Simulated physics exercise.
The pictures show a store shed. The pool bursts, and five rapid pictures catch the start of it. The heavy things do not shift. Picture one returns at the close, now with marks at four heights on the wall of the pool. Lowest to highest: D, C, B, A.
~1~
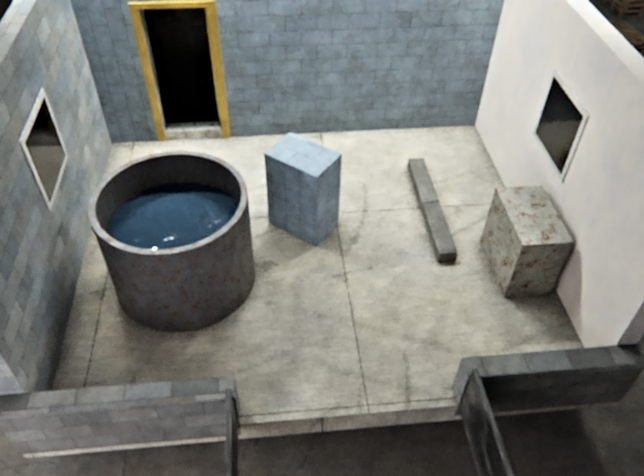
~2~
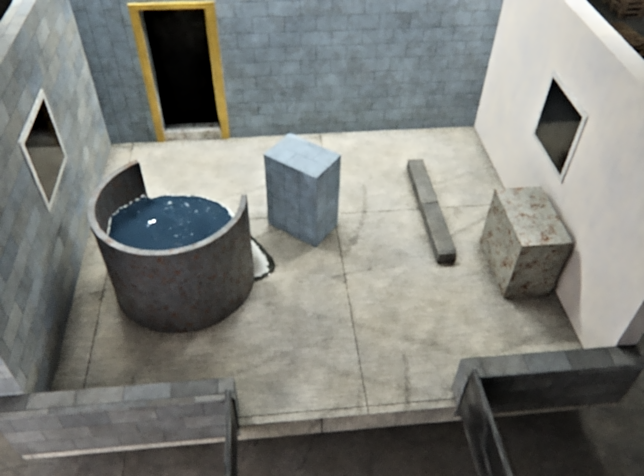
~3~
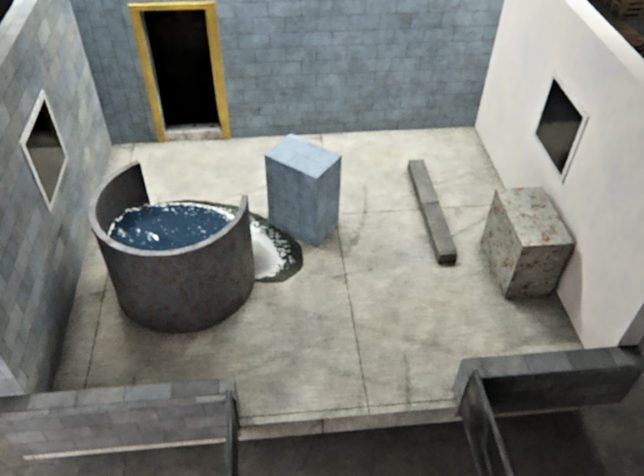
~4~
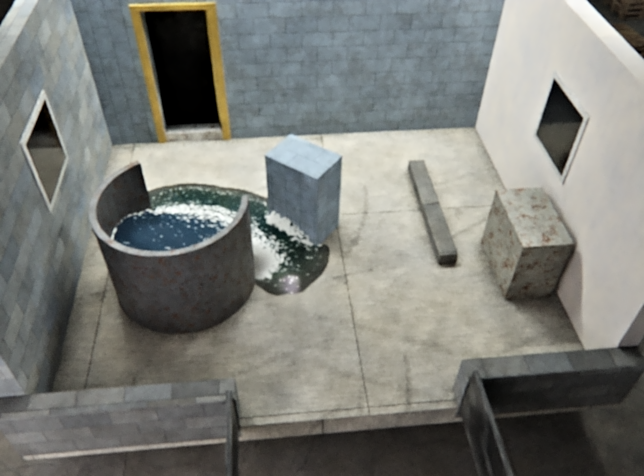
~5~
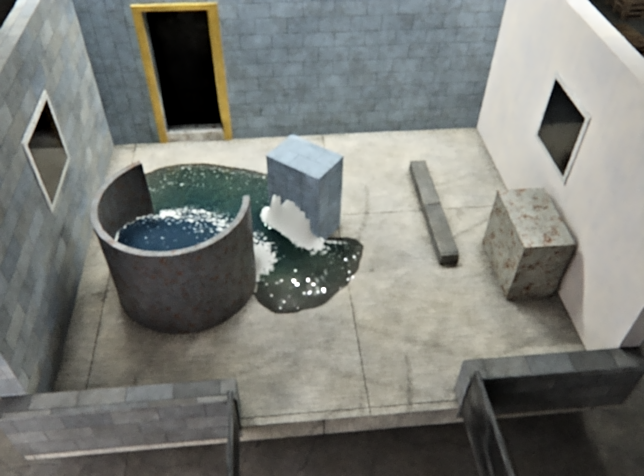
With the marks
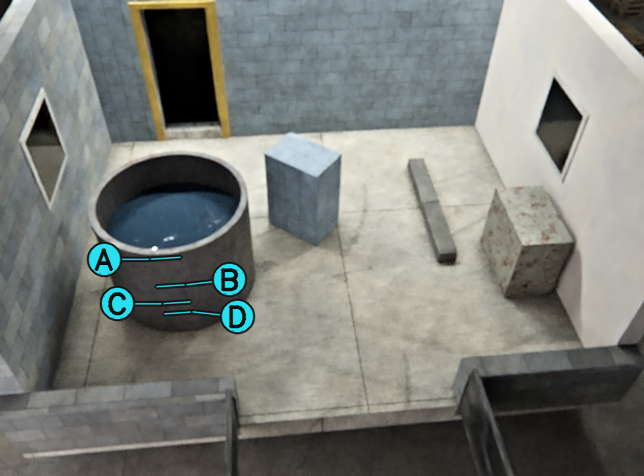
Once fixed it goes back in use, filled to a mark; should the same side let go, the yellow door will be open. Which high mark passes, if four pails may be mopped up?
Mark C just does it.
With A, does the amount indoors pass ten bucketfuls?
Yes.
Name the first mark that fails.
It is B.
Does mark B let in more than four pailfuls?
Yes, that goes wrong.
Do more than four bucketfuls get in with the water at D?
No, that is safe.
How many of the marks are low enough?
Two of them.
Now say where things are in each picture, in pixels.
The first picture shows water in the pool at rest, its middle at (176, 226); foot of the yellow doorway at (195, 139); open gate at (350, 364).
The second picture shows front seen at (261, 273), 2 % of the ground wet.
The third picture shows front seen at (294, 265), 6 % of the ground wet.
The fourth picture shows front seen at (322, 260), 11 % of the ground wet.
The fifth picture shows front seen at (355, 255), 19 % of the ground wet.
On the marked copy, A at (164, 258); B at (171, 285); C at (175, 302); D at (178, 312); from the bottom up D, C, B, A.
With A, dozens of bucketfuls pour in.
With B, about 11 bucketfuls get in.
With C, a bucket or two gets in.
With D, nothing gets over.
